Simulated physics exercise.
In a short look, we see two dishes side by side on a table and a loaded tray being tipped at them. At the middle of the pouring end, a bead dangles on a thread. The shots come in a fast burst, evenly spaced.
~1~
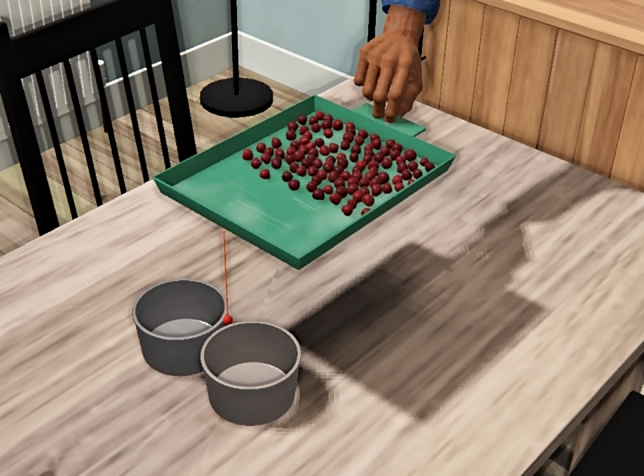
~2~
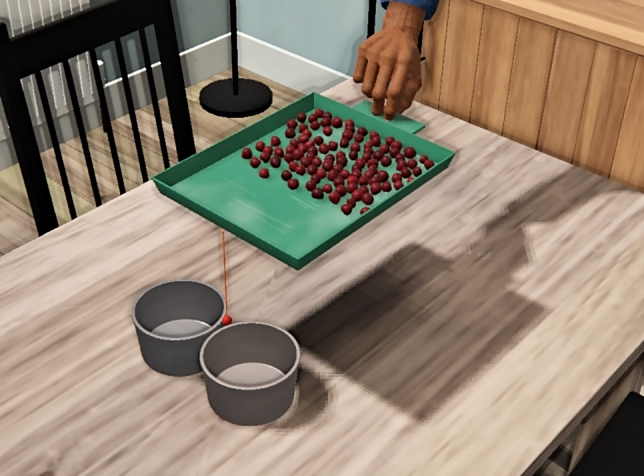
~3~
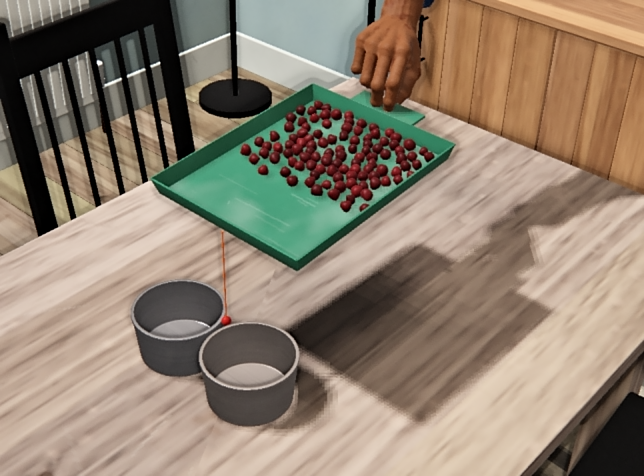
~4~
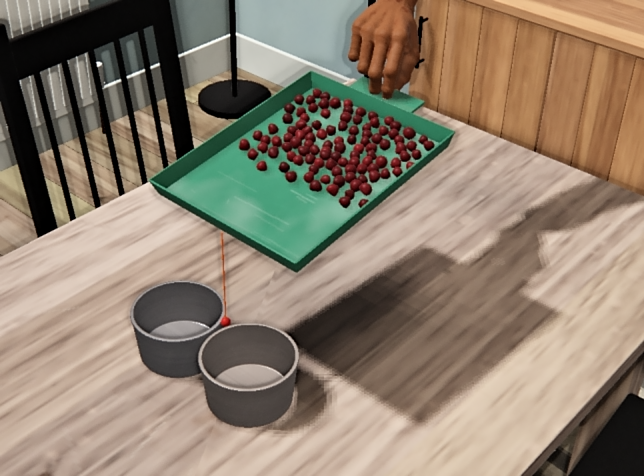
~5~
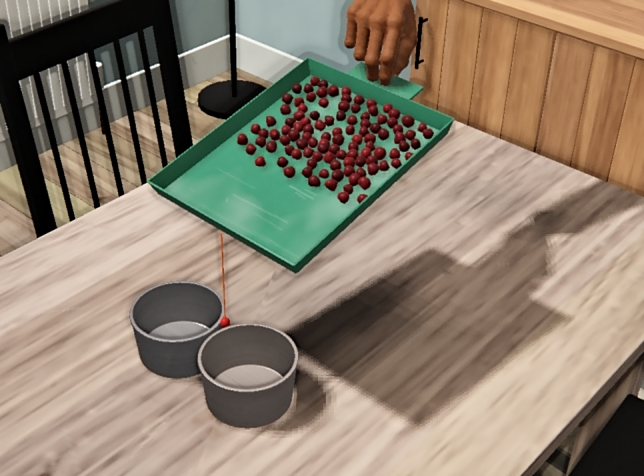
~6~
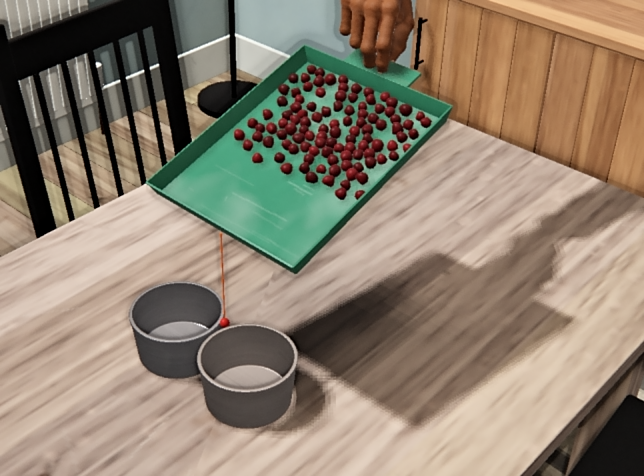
On a wooden table, a hand gradually raising the handle end of a green tray of dark red berries near two grey dishes.
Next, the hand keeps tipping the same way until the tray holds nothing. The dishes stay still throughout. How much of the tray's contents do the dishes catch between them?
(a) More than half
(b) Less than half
b, less than half.
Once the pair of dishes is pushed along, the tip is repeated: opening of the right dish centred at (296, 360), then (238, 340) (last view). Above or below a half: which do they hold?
In the first position a minority, in the second a minority.
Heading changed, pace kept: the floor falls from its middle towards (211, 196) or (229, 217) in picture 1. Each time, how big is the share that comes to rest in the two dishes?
I'd say roughly 70 percent with the first slope, 40 percent with the other.
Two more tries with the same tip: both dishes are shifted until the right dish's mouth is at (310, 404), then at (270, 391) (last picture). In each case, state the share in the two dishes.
In turn 40 and 70 in a hundred.
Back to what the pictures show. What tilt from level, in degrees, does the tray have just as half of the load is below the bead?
About 110 degrees.
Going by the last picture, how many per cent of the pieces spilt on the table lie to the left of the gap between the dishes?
Close to 70 %.
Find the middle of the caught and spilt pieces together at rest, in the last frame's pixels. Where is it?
I'd place the middle at about (193, 427).
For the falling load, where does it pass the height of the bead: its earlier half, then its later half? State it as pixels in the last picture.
About (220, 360) to begin with, then about (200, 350).
Soon, tray tipped steeply; most on the tray; a stray few outside both; a small part in the air.
A while on, tray tipped right over; about two thirds on the tray; a stray few in the right dish; a stray few in the left dish; about a quarter outside both; a small part in the air.
Towards the end, tray tipped past a quarter turn; about a quarter in the right dish; a small part in the left dish; about two thirds outside both.
Finally, tray tipped past a quarter turn; about a quarter in the right dish; a small part in the left dish; about two thirds outside both.
